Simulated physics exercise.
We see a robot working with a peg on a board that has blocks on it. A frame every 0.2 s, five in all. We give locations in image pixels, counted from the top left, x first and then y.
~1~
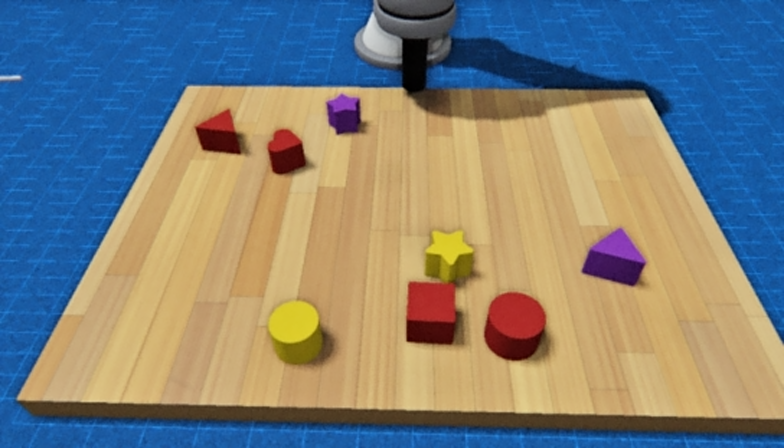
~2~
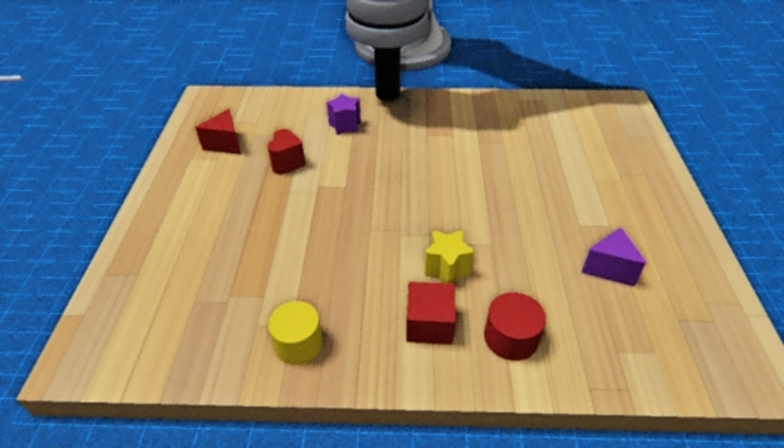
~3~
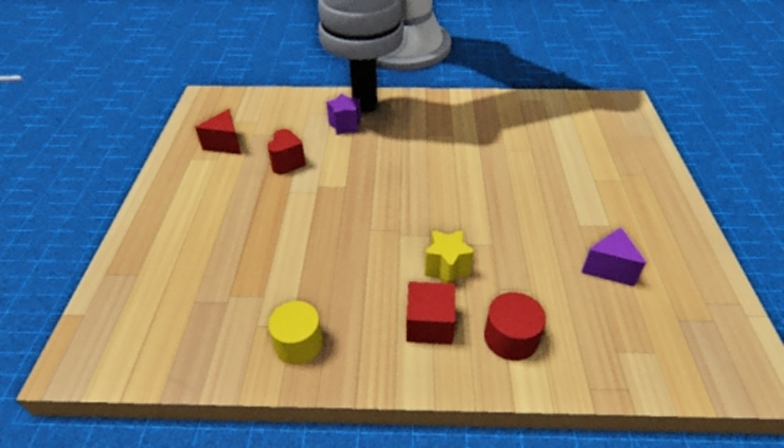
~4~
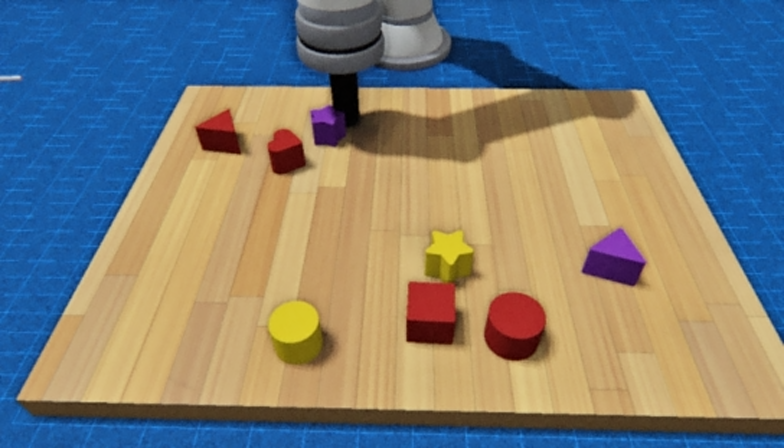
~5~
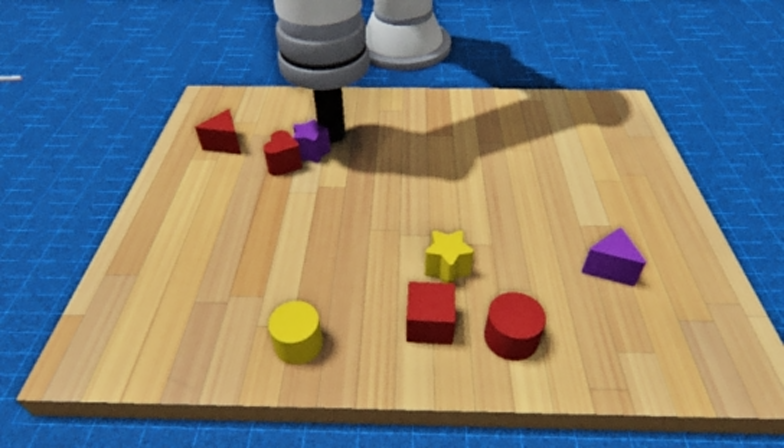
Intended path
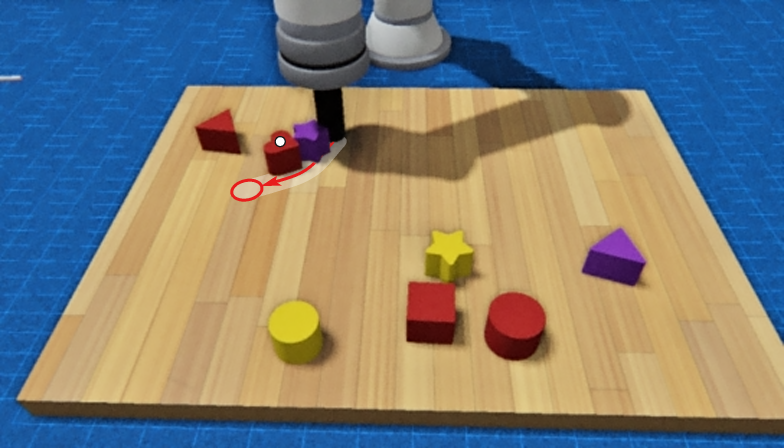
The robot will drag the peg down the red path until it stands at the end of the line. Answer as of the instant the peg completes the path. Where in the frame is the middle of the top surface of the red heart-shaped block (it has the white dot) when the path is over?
Somewhere near (176, 178).
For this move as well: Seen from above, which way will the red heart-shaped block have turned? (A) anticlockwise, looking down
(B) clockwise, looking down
Answer: B.
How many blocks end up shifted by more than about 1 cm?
It's going to be two.
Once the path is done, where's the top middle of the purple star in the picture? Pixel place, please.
If I read the scene right, the answer is (213, 179).
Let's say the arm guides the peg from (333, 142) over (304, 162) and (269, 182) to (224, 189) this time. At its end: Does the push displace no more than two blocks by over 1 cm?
I believe so.
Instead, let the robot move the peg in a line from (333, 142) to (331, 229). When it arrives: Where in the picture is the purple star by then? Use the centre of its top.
Around (300, 144).
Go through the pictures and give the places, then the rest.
The first frame shows lower end of the peg at (414, 86), tops of blocks, red triangular piece at (220, 122), red heart-shaped block at (284, 140), purple star at (344, 103).
The second frame shows peg at (388, 95), blocks as before.
The third frame shows peg at (365, 106), blocks as before.
The fourth frame shows peg at (347, 120), purple star at (326, 114).
The fifth frame shows peg at (332, 135), red triangular piece at (220, 122), red heart-shaped block at (280, 142), purple star at (309, 130).
The drawn path runs from (333, 142) through (315, 163) and (285, 179) to (247, 190); the dot is on the red heart-shaped block.
On the path given first. One third of the way, peg at (314, 155); red heart-shaped block at (255, 153), turned 45° clockwise; purple star at (286, 150).
Two thirds of the way, peg at (283, 172); red heart-shaped block at (219, 165), turned 55° clockwise; purple star at (251, 166), turned 20° clockwise.
At the end, peg at (245, 183); red triangular piece not moved; red heart-shaped block at (176, 178), turned 70° clockwise; purple star at (213, 179).
